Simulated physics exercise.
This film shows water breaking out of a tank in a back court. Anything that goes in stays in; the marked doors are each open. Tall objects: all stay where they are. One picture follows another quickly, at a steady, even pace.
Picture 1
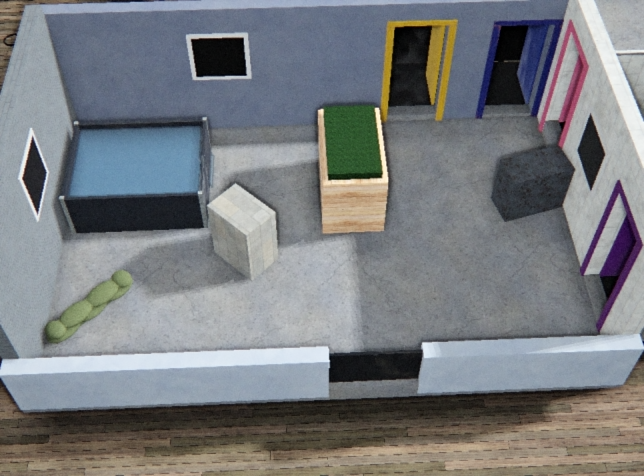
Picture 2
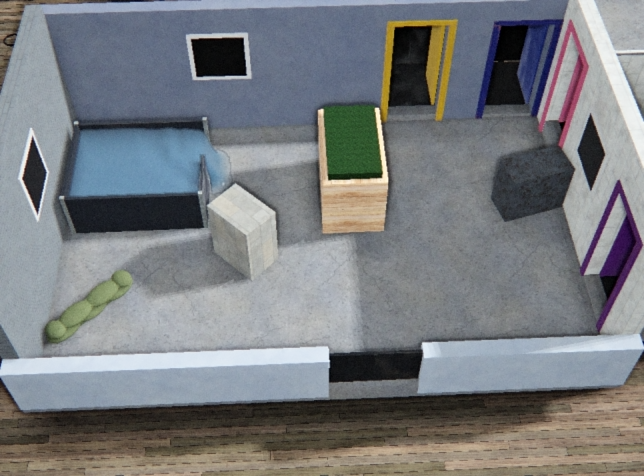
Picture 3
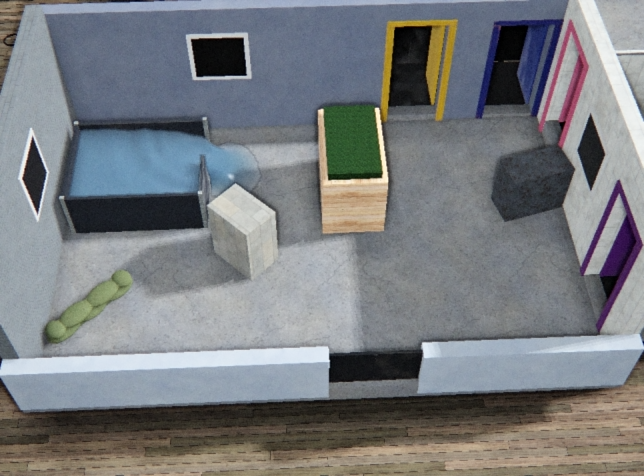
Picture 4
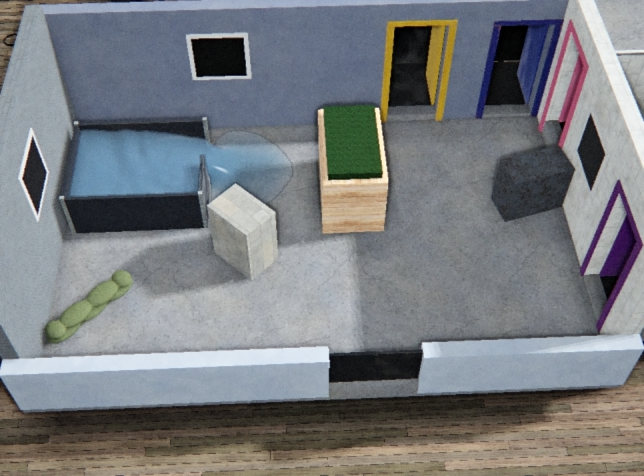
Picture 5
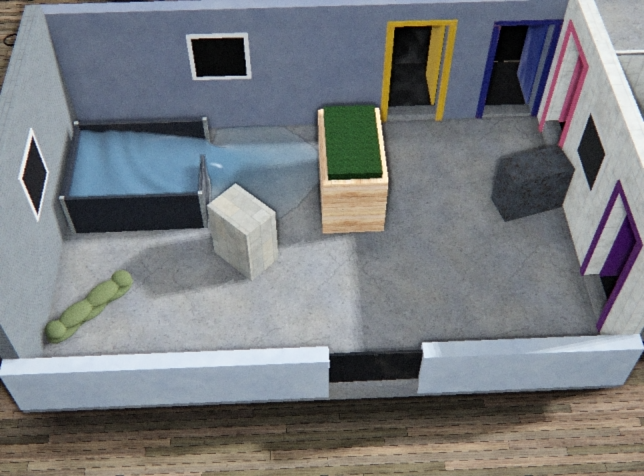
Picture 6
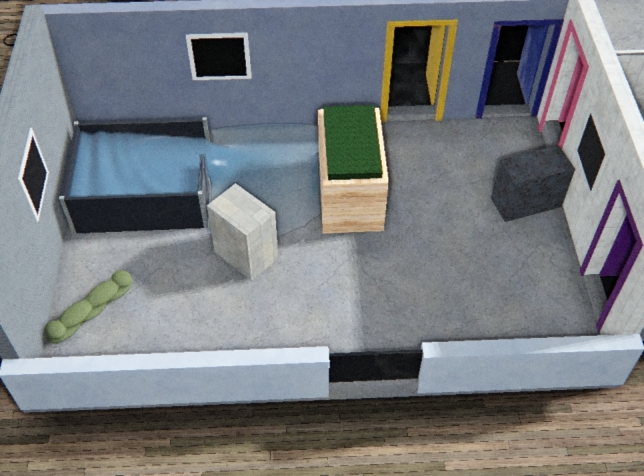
Water pours out through a gap in the right side of a dark-walled tank, spreads across the grey court floor past a pale block, and reaches the wooden box with a green top, fanning out along its near side.
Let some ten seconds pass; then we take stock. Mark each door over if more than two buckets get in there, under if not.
Purple door - under; pink door - under; blue door - over; yellow door - under.
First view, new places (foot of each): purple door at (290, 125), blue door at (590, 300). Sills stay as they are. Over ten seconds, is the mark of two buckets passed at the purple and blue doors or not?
Then: Purple floods; blue takes less.
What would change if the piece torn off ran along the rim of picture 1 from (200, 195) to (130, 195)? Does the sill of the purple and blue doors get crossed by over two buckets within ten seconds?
Taking them in turn, purple door ends up above and blue door ends up below.
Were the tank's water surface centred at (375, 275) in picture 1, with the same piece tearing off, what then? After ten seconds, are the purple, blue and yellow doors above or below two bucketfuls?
My call is that the purple one surpasses the threshold, the blue one doesn't reach the threshold and the yellow one doesn't reach the threshold.
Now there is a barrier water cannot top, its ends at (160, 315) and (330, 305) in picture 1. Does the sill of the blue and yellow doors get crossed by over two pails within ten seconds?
Outcome: Blue crosses the threshold; yellow remains below the limit.
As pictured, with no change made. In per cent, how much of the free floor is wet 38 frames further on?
75 %.
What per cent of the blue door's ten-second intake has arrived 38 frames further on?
Share by then: About 75 in a hundred.
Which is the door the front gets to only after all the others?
It's the door marked purple.
A moment on, water covers 20 % of the floor; the purple door not reached, the pink door not reached, the blue door not reached, the yellow door wet at the sill, nothing in.
Next, water covers 35 % of the floor; the purple door not reached, the pink door wet at the sill, nothing in, the blue door wet at the sill, nothing in, the yellow door wet at the sill, nothing in.
Then, water covers 50 % of the floor; the purple door not reached, the pink door wet at the sill, nothing in, the blue door under two buckets in, the yellow door wet at the sill, nothing in.
Later, water covers 75 % of the floor; the purple door wet at the sill, nothing in, the pink door wet at the sill, nothing in, the blue door over two buckets in, the yellow door wet at the sill, nothing in.
In the end, water covers 95 % of the floor; the purple door wet at the sill, nothing in, the pink door wet at the sill, nothing in, the blue door far over two buckets in, the yellow door wet at the sill, nothing in.
